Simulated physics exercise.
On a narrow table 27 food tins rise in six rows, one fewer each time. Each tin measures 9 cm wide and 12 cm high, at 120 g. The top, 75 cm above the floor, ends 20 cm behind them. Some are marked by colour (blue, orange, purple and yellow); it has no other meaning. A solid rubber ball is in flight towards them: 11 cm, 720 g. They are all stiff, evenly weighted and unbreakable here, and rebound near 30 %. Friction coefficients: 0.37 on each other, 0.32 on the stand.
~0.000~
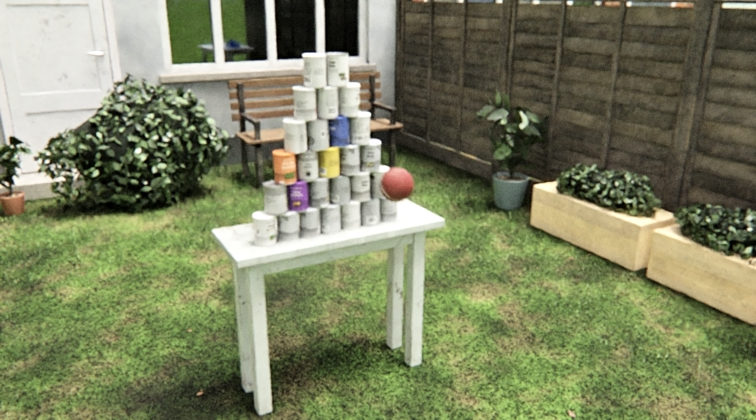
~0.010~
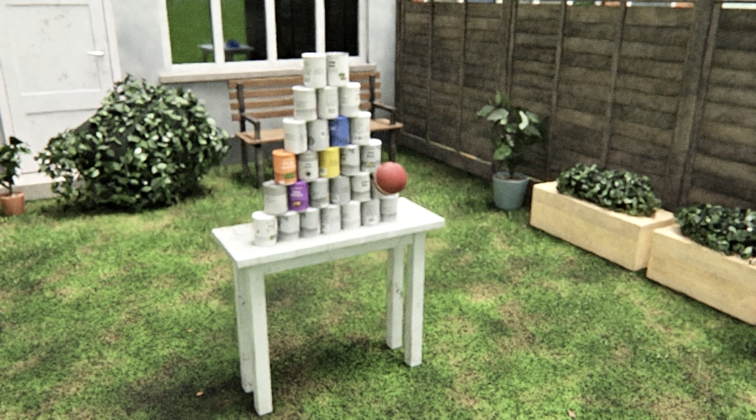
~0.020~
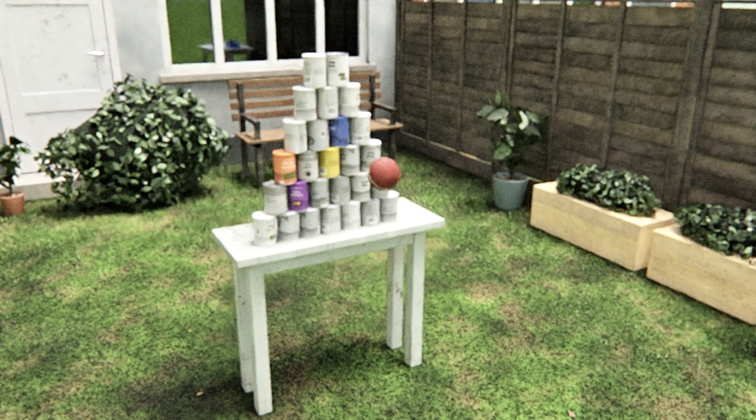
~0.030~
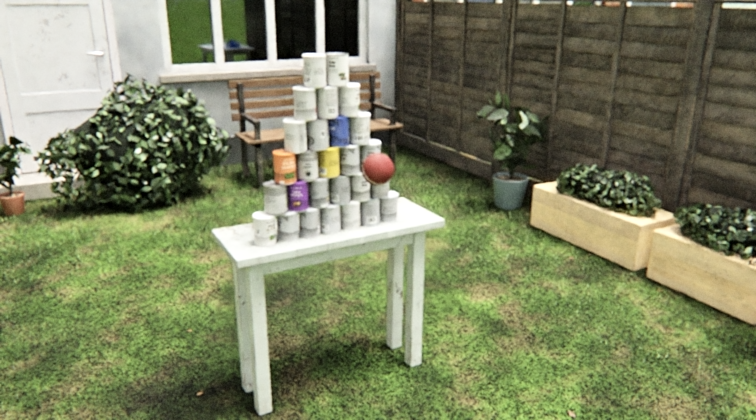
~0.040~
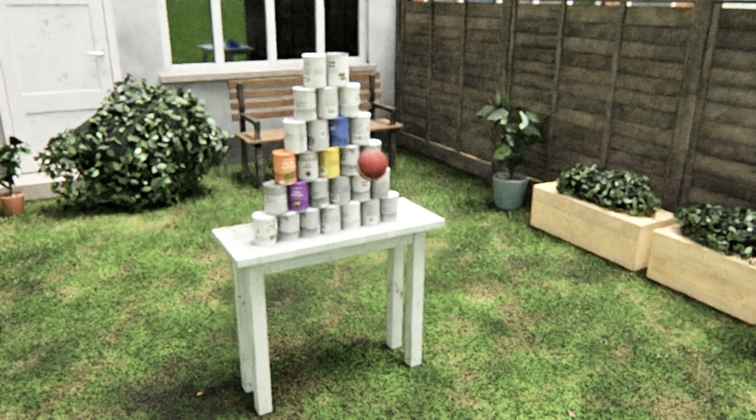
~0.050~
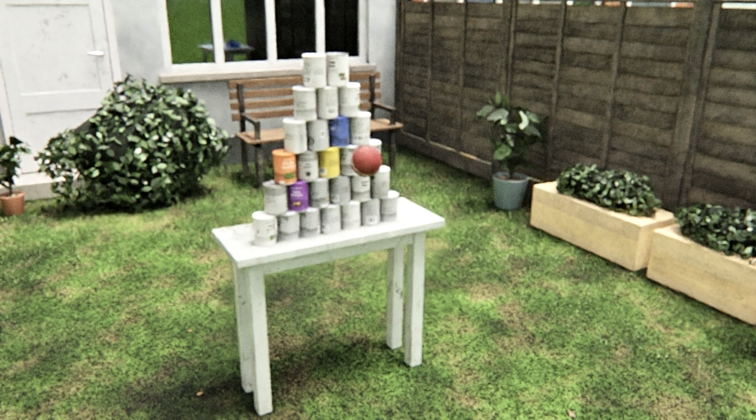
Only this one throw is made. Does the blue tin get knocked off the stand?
Yes.
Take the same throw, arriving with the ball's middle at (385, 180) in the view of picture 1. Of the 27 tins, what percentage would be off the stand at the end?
30 %.
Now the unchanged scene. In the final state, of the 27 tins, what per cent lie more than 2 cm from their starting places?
That is 60 per cent.
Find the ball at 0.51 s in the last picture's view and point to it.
It should be about (262, 204) in pixels.
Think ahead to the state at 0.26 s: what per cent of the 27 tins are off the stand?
By then 0 per cent.
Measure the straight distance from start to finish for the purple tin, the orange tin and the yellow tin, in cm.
Net displacement, roughly: Purple ~ 20 cm, orange ~ 5 cm, yellow ~ 185 cm.
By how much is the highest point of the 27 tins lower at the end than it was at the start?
Lower by close to 24 cm.
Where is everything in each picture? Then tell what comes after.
In the first picture (places mark the middle of the side facing us), ball (397, 185) 8 cm from contact, 4.2 m/s; blue tin (343, 133); yellow tin (324, 164); orange tin (290, 169); nothing disturbed.
Ball (390, 179) 41 mm from contact, 4.2 m/s; blue tin (343, 133), in the second picture.
Ball (384, 174) after contact, 4.1 m/s; blue tin (343, 133), in the third picture.
Ball (378, 169) after contact, 4.1 m/s; blue tin (343, 133), in the fourth picture.
Ball (372, 165) after contact, 4.1 m/s; blue tin (343, 133), in the fifth picture.
Ball (366, 161) after contact, 4.1 m/s; blue tin (343, 133); yellow tin (324, 164); orange tin (290, 169); nothing disturbed, in the sixth picture.
After 0.26 s, ball still moving; none of the 27 tins off the stand, 16 disturbed; blue tin leaning 18°; yellow tin leaning 22°, 59 mm lower.
After 0.51 s, ball still moving; 4 of the 27 tins off the stand; blue tin leaning 15°, 49 cm lower; purple tin on its side.
After 0.87 s, ball still moving; 8 of the 27 tins off the stand; blue tin on its side; yellow tin on its side.
After 1.24 s, ball still moving; 10 of the 27 tins off the stand; blue tin leaning 32°, 1.09 m lower; purple tin on its side.
By the end (1.4 s), ball rolling away; 10 of the 27 tins off the stand; blue tin on its side; yellow tin on its side; purple tin on its side. As the last picture would show them, middles, blue tin near (440, 267), yellow tin near (311, 246).
